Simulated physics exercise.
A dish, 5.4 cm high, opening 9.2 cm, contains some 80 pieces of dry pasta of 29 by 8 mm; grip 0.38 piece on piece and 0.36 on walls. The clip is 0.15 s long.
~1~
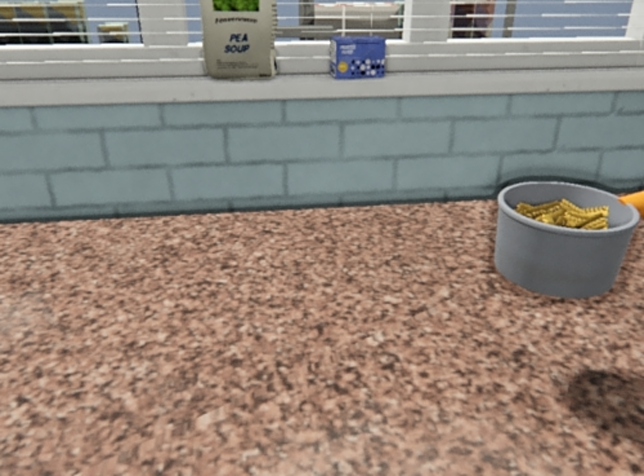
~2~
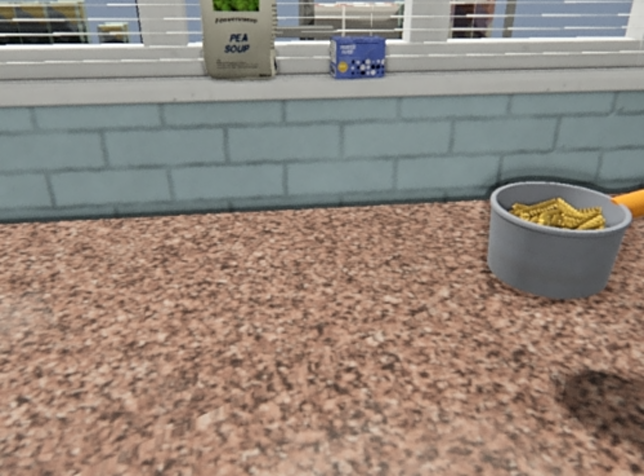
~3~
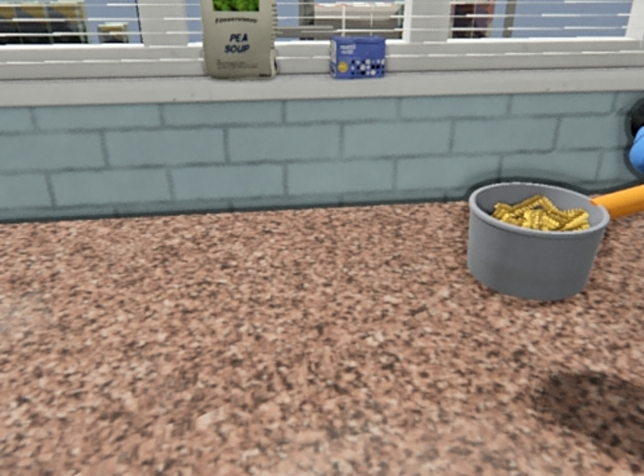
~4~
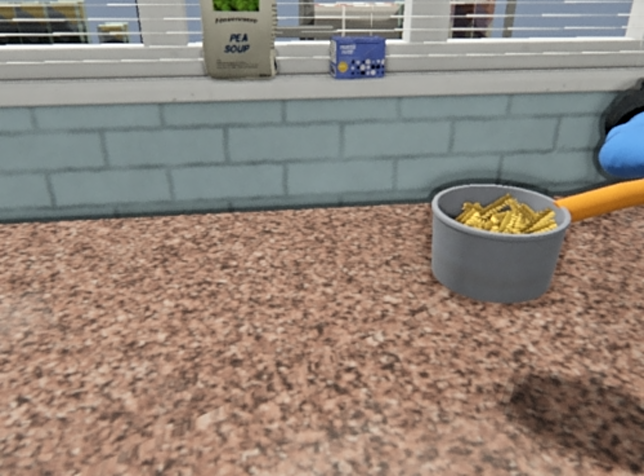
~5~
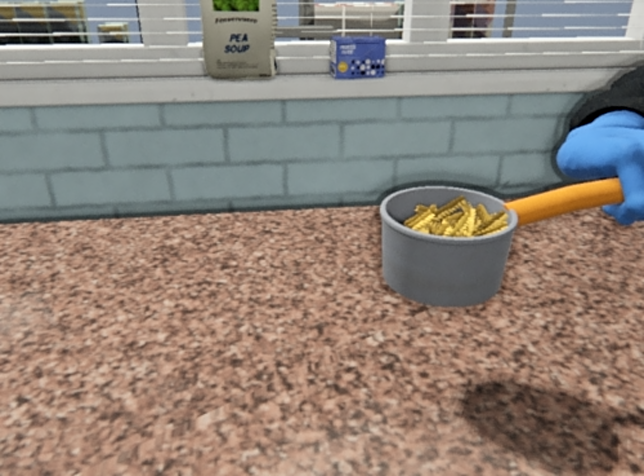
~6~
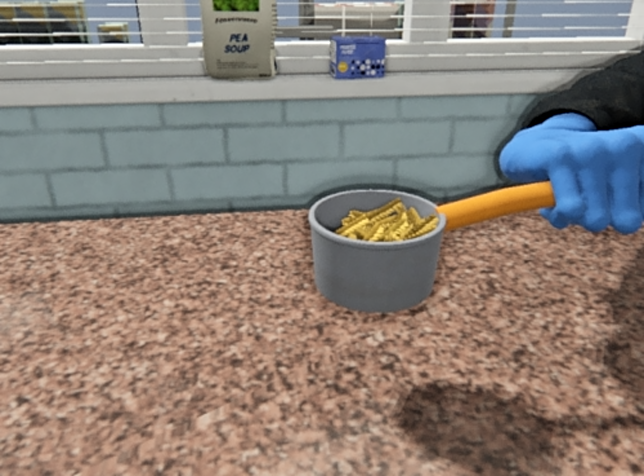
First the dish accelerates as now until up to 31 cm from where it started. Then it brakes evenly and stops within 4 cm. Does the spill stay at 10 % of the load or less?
No, more spills.
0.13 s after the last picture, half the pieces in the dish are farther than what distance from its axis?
I'd say some 2.5 cm.
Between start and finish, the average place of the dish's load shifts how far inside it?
Around 1.0 cm.
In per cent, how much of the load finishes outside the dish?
15 %.
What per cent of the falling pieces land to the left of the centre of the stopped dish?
100 %.
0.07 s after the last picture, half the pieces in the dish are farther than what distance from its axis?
Distance: Roughly 3.0 centimetres.
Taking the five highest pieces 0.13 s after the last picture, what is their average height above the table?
Around 20 centimetres.
Then, 0.07 s after the last picture, tilt 0 degrees; dish 100 %; middle of all pieces near (142, 268).
Then, 0.13 s after the last picture, tilt 0 degrees; dish 95 %, in the air 5 %; middle of all pieces near (51, 256).
Then, 0.19 s after the last picture, tilt 0 degrees; dish 85 %, in the air 15 %; middle of all pieces near (38, 253).
Then, 0.25 s after the last picture, tilt 0 degrees; dish 85 %, in the air 15 %; middle of all pieces near (30, 261).
In the end, dish 85 %, fallen left of where it stops 15 %.
